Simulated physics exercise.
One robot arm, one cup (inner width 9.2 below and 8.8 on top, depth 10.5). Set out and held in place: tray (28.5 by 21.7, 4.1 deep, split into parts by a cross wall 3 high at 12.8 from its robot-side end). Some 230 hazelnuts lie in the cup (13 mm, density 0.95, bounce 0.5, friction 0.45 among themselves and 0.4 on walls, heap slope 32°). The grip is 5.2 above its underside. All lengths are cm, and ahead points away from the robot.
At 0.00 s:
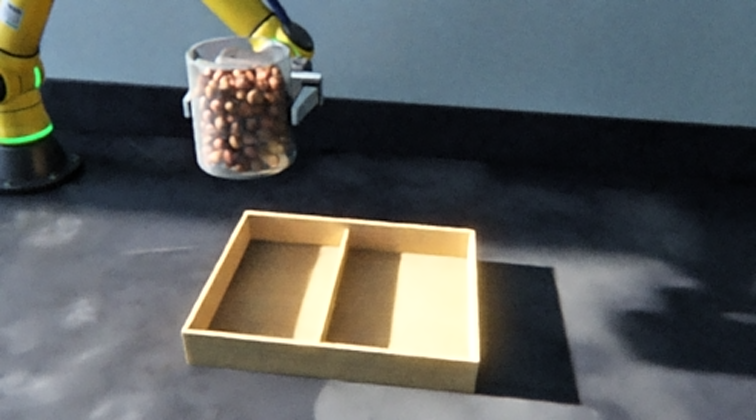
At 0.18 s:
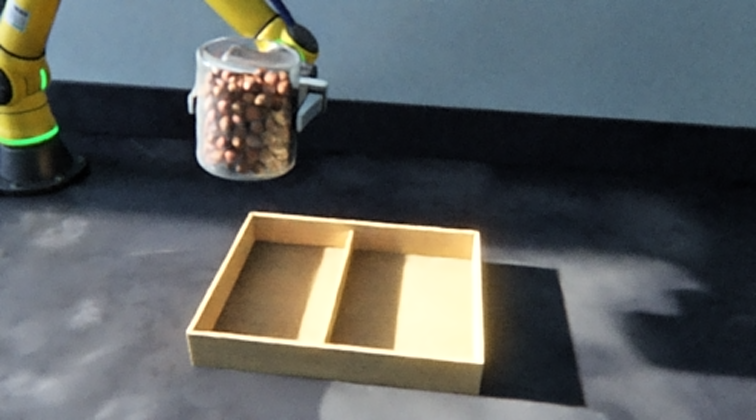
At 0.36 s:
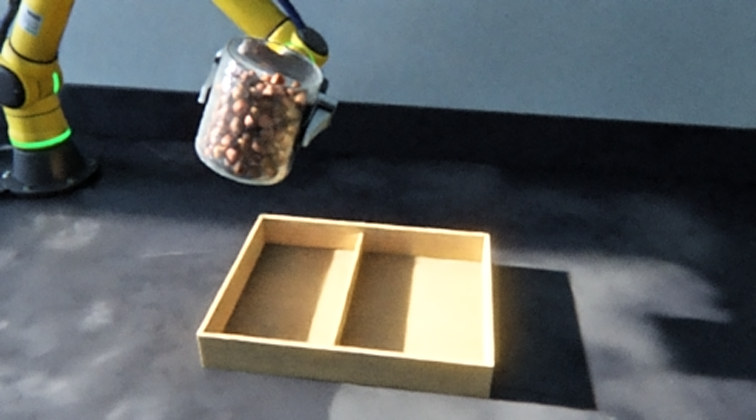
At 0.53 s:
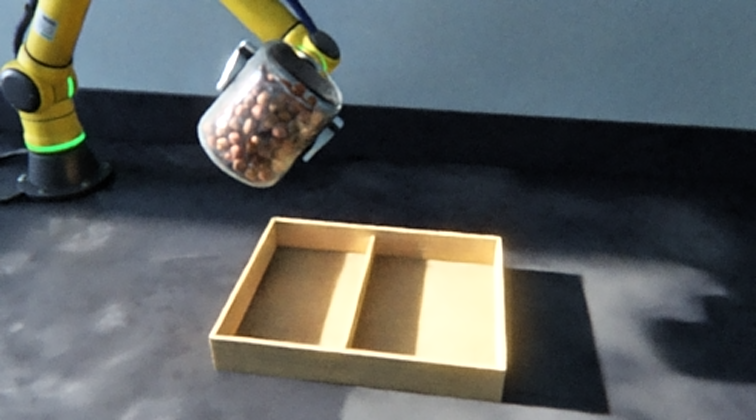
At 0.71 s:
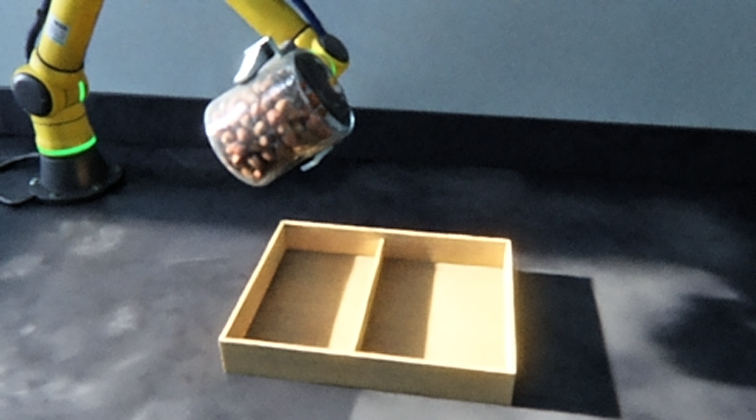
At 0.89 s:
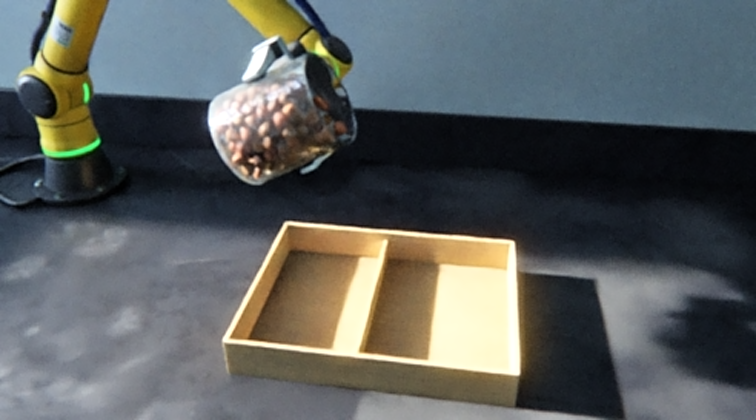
At the start, a yellow robot arm holds a clear cup of brown nuts upright above an empty, divided wooden tray. The arm steadily tips the cup's mouth over to the right while the view drifts slightly, leaving the cup steeply tilted with the nuts still inside.
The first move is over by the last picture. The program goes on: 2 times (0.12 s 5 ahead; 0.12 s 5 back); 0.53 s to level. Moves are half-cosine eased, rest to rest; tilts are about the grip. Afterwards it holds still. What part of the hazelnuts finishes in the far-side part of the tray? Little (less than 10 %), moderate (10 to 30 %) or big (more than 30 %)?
In the far-side part of the tray the share is moderate, 10 to 30 %.
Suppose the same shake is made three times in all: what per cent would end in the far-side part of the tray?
Then about 30 per cent.
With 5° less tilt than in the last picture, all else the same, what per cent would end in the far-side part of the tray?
Then about 15 per cent.
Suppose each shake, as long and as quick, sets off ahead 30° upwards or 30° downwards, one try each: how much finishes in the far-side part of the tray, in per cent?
Some 40 and 10 per cent.
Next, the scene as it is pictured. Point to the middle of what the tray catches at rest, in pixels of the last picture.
Around (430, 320).
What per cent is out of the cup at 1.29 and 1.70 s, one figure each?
About 20, 30.
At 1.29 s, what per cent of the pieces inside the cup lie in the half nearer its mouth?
Roughly 50 per cent.
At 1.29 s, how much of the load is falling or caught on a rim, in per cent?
Roughly 4 per cent.
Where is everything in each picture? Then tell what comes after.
Cup middle at (244, 108), level; upper third of the load around (242, 91), from x 200 to 285, top at y 70; 228 in the cup, in the first frame.
Cup middle at (248, 109), tilted 6° forward; upper third of the load around (248, 92), from x 205 to 290, top at y 75, in the second frame.
Cup middle at (259, 112), tilted 21° forward; upper third of the load around (255, 96), from x 210 to 305, top at y 75, in the third frame.
Cup middle at (271, 115), tilted 41° forward; upper third of the load around (265, 101), from x 215 to 315, top at y 70, in the fourth frame.
Cup middle at (280, 119), tilted 56° forward; upper third of the load around (273, 101), from x 220 to 325, top at y 75, in the fifth frame.
Cup middle at (284, 120), tilted 62° forward; upper third of the load around (276, 104), from x 225 to 340, top at y 80; 228 in the cup, in the sixth frame.
After 1.29 s, tilted 62° forward, highest piece 26 above the table; 183 in the cup, 34 in the far-side part, 3 in the robot-side part, 8 in flight or on a rim.
After 1.70 s, tilted 20° forward, highest piece 28 above the table; 159 in the cup, 51 in the far-side part, 10 in the robot-side part, 6 on the table or floor, 2 in flight or on a rim.
After 2.10 s, level, highest piece 28 above the table; 159 in the cup, 52 in the far-side part, 10 in the robot-side part, 7 on the table or floor.
After 3.15 s, level, highest piece 28 above the table; 159 in the cup, 52 in the far-side part, 10 in the robot-side part, 7 on the table or floor.
At rest, 159 in the cup, 52 in the far-side part, 10 in the robot-side part, 7 on the table or floor. That is 23 % in the far-side part of the tray.
